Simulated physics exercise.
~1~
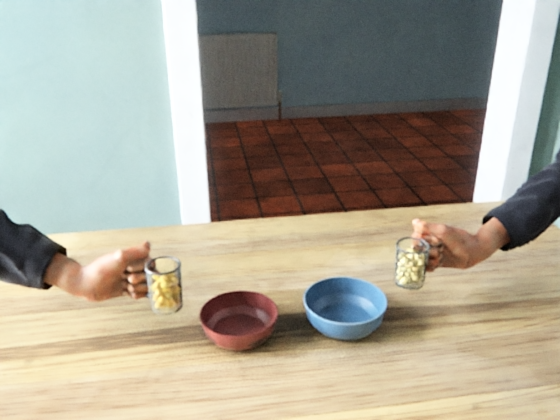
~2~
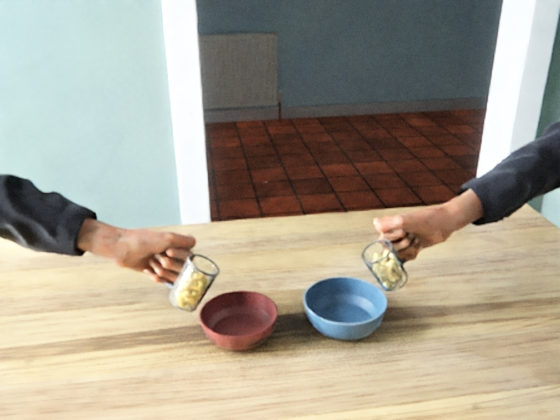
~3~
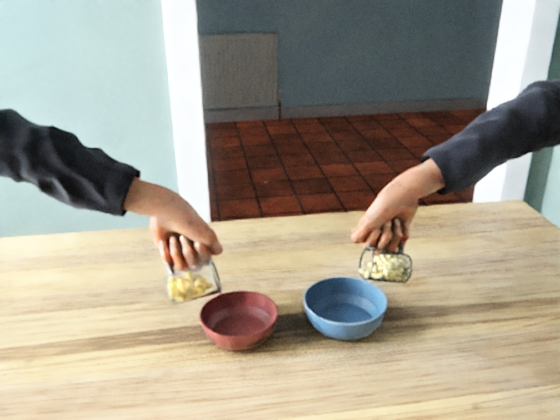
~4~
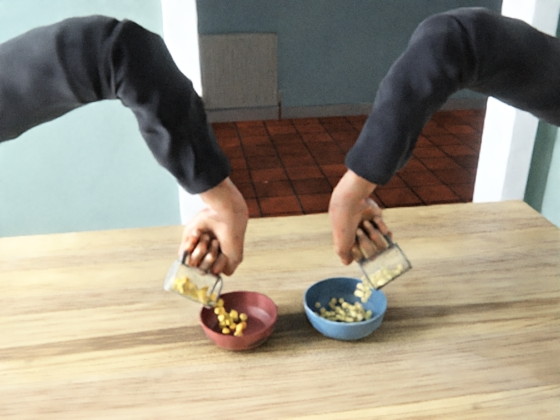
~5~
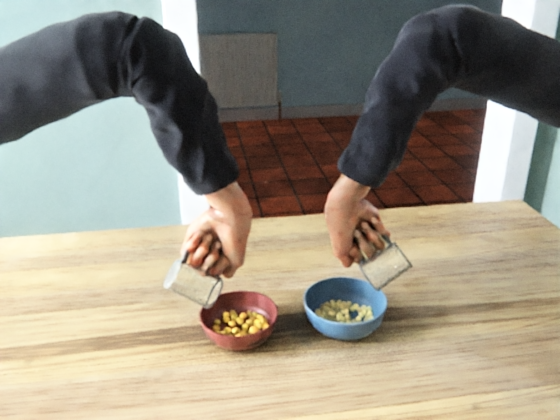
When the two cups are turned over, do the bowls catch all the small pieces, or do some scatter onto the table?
Both bowls catch everything. The pieces from the left cup end up in the red bowl and those from the right cup in the blue bowl, with none on the table.
